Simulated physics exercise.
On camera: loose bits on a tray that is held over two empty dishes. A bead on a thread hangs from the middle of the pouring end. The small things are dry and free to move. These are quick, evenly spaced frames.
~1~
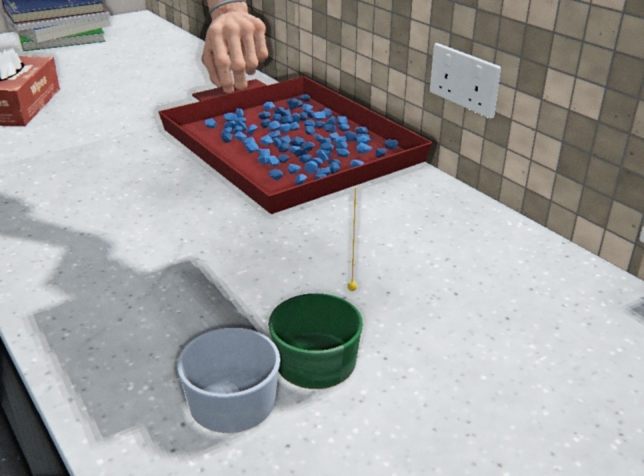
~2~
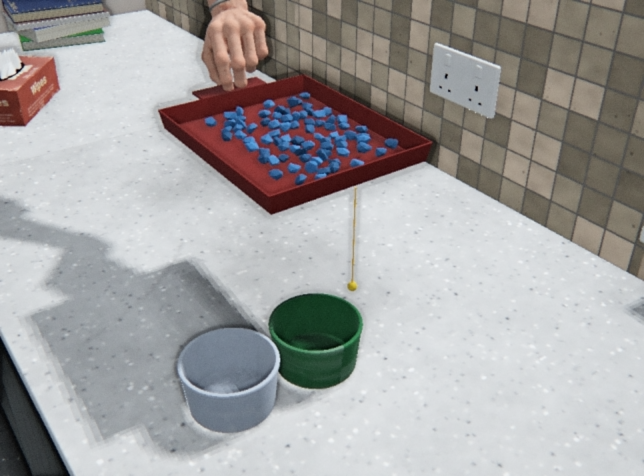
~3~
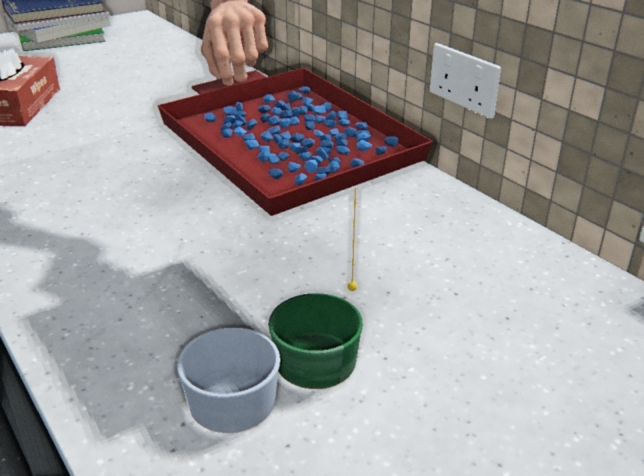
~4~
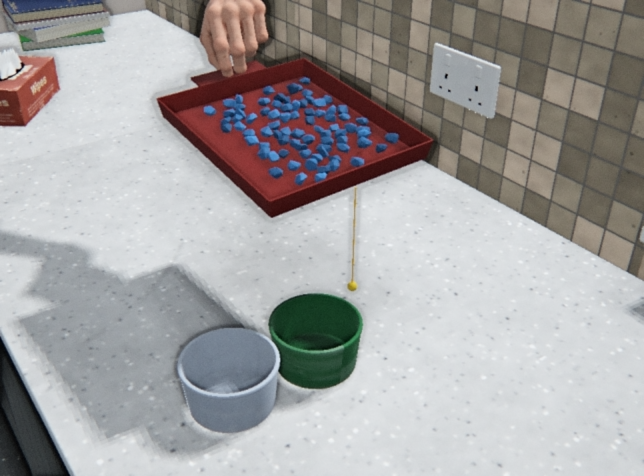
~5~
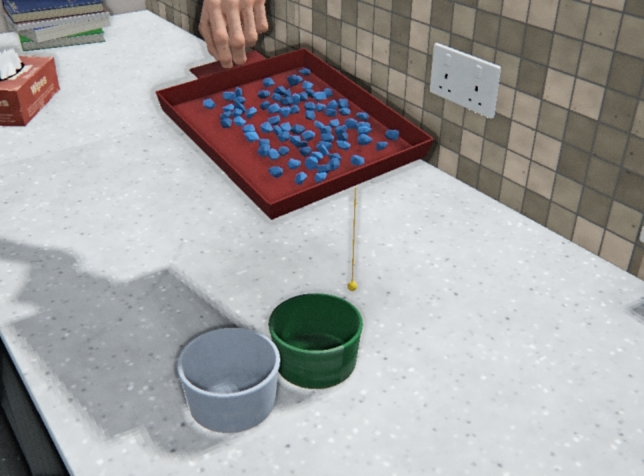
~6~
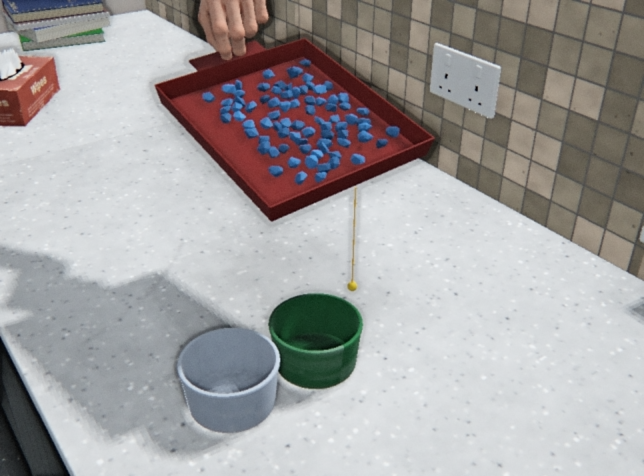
A hand slowly raises the handle end of a red tray holding small blue stones.
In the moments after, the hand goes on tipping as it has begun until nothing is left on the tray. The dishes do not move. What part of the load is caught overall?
Together they catch over half.
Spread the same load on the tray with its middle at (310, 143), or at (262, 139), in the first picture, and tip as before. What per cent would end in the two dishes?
The first gives 80 %, the second 80 %.
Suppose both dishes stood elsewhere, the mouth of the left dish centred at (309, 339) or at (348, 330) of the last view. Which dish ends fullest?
At the first place the dish on the left, at the second the left-hand dish.
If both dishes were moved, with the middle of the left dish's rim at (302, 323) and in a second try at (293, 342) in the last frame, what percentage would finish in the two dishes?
Roughly 80 per cent, and 90 per cent.
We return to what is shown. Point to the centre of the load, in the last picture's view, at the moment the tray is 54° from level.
At about (304, 178).
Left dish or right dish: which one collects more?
It is the dish on the right.
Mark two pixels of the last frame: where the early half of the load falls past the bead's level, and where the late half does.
First near (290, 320), later near (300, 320).
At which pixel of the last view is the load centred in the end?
Close to (307, 362).
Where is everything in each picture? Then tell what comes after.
The first frame shows corners of the pouring end near (271, 193) and (427, 142), level; middle of the load near (297, 142), aquarium stones; left dish near (255, 405); right dish near (342, 363); bead on its thread near (352, 286).
The second frame shows corners of the pouring end near (271, 193) and (427, 142), level; middle of the load near (297, 141).
The third frame shows corners of the pouring end near (271, 195) and (427, 141), tipped barely, lowest at the left corner; middle of the load near (297, 138).
The fourth frame shows corners of the pouring end near (271, 198) and (428, 139), tipped a little, lowest at the left corner; middle of the load near (297, 134).
The fifth frame shows corners of the pouring end near (271, 201) and (429, 138), tipped a little, lowest at the left corner; middle of the load near (297, 130).
The sixth frame shows corners of the pouring end near (271, 203) and (429, 137), tipped a little, lowest at the left corner; middle of the load near (297, 126); left dish near (255, 405); right dish near (342, 363).
Shortly afterwards, tray tipped steeply; the whole lot on the tray.
Next, tray tipped right over; the bulk on the tray; a little in the left dish; a little in the right dish; only a few in the air.
Some moments later, tray tipped past a quarter turn; a little in the left dish; near two thirds in the right dish; near a quarter outside both; only a few in the air.
In the end, tray tipped past a quarter turn; a little in the left dish; near two thirds in the right dish; near a quarter outside both; only a few in the air.
